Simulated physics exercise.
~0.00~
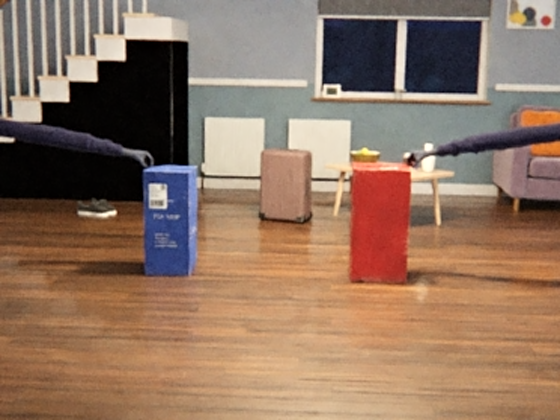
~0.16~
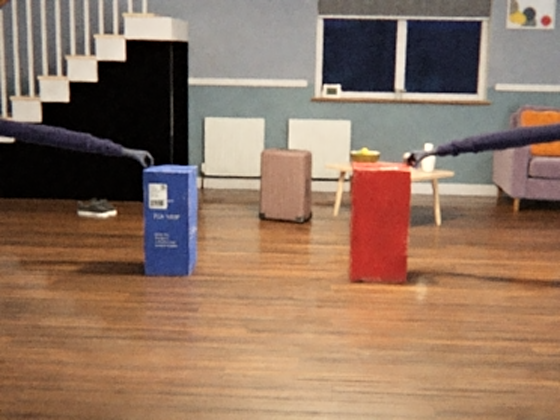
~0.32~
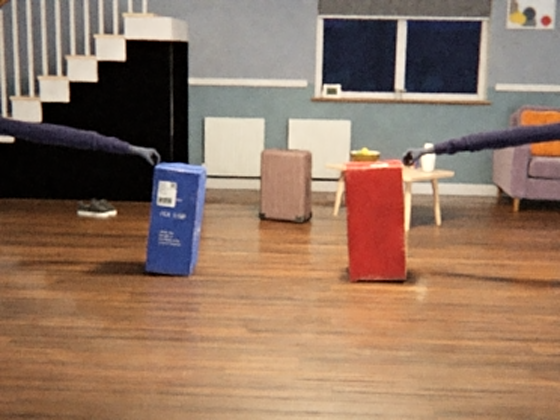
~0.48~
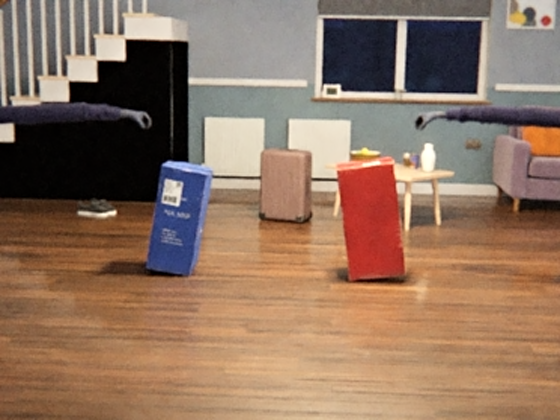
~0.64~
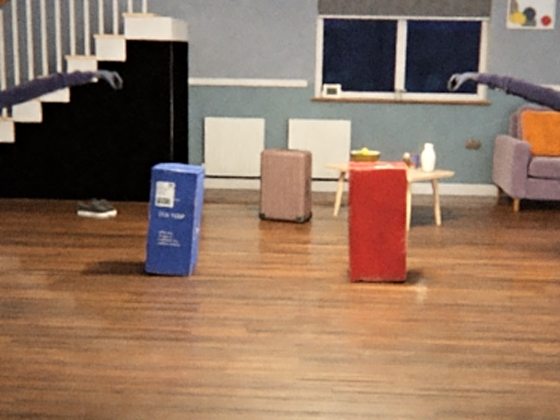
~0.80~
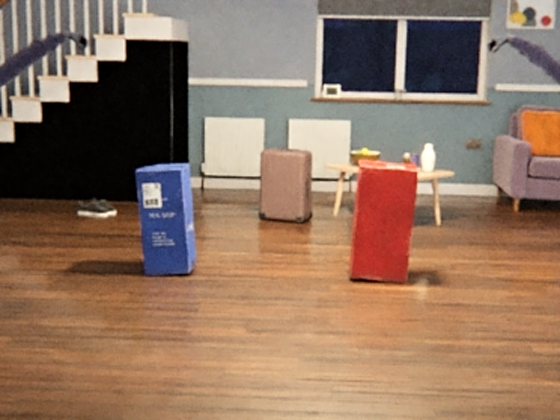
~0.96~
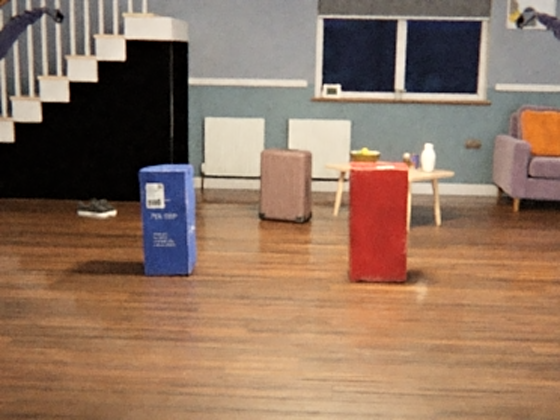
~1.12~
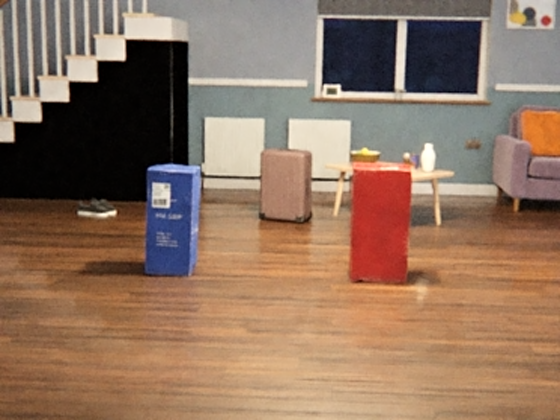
Blue parcel and red parcel tipping toward each other as two hands push and withdraw, then rocking back and settling upright.
